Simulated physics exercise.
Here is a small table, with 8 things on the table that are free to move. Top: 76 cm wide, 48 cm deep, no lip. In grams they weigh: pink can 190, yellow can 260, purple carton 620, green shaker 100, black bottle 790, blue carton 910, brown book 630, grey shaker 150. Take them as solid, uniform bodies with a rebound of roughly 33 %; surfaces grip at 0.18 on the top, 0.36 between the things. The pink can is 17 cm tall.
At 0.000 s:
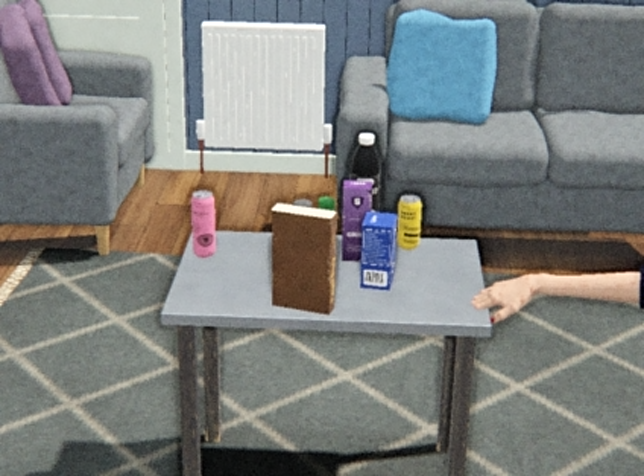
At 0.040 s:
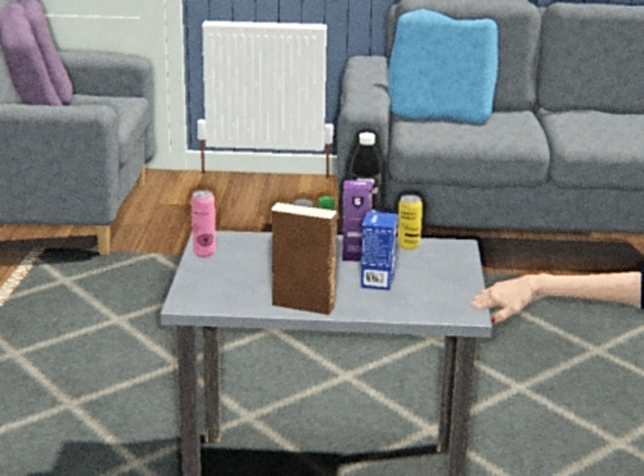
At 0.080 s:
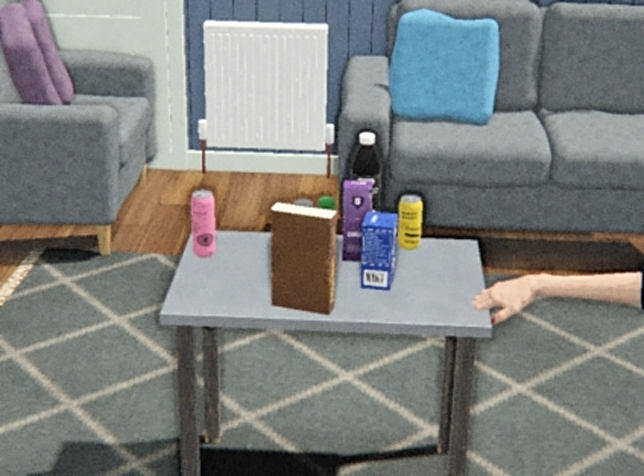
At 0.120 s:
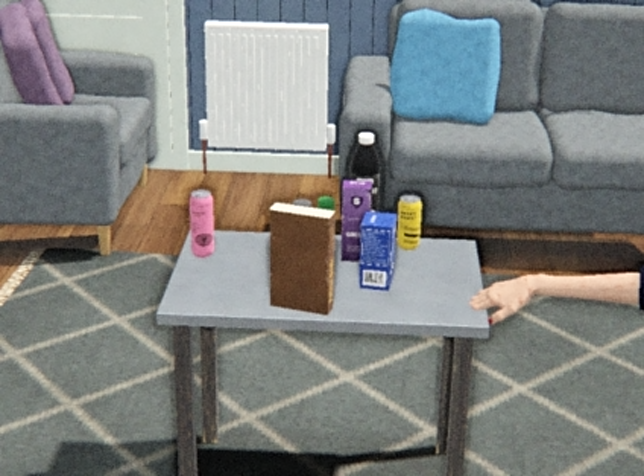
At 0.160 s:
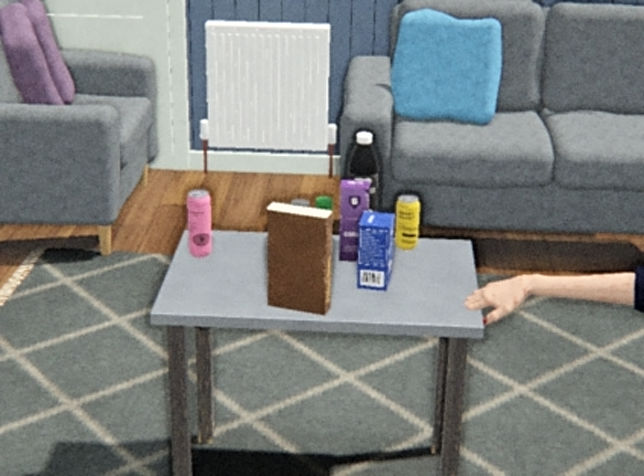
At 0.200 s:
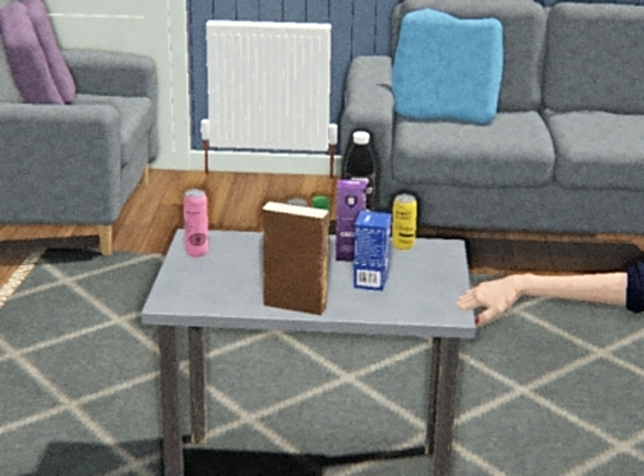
A hand at the right edge slowly shifting a small grey table slightly left, with cans, cartons, bottles and a brown book standing on top.
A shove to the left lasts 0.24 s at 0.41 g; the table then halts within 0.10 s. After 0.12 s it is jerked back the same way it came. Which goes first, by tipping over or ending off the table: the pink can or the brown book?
Of the two named, the first: The pink can.
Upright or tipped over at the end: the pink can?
The pink can falls over.
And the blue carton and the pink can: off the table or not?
The blue carton is still on the table; the pink can finishes off the table.
By 0.50 s, table along by 16 cm; brown book 4 cm from its spot near (247, 258); pink can 3 cm from its spot near (153, 222); purple carton 4 cm from its spot.
By 0.80 s, table along by 1 cm; pink can now off the table; brown book 10 cm from its spot near (253, 258); green shaker 10 cm from its spot.
When it is over (1.5 s), off the table, pink can; not toppled but over 5 cm from the start, yellow can, purple carton, green shaker, black bottle, blue carton, brown book and grey shaker. End places, in pixels of the last picture, brown book near (269, 258). Pink can went at 0.74 s; brown book was never lost.
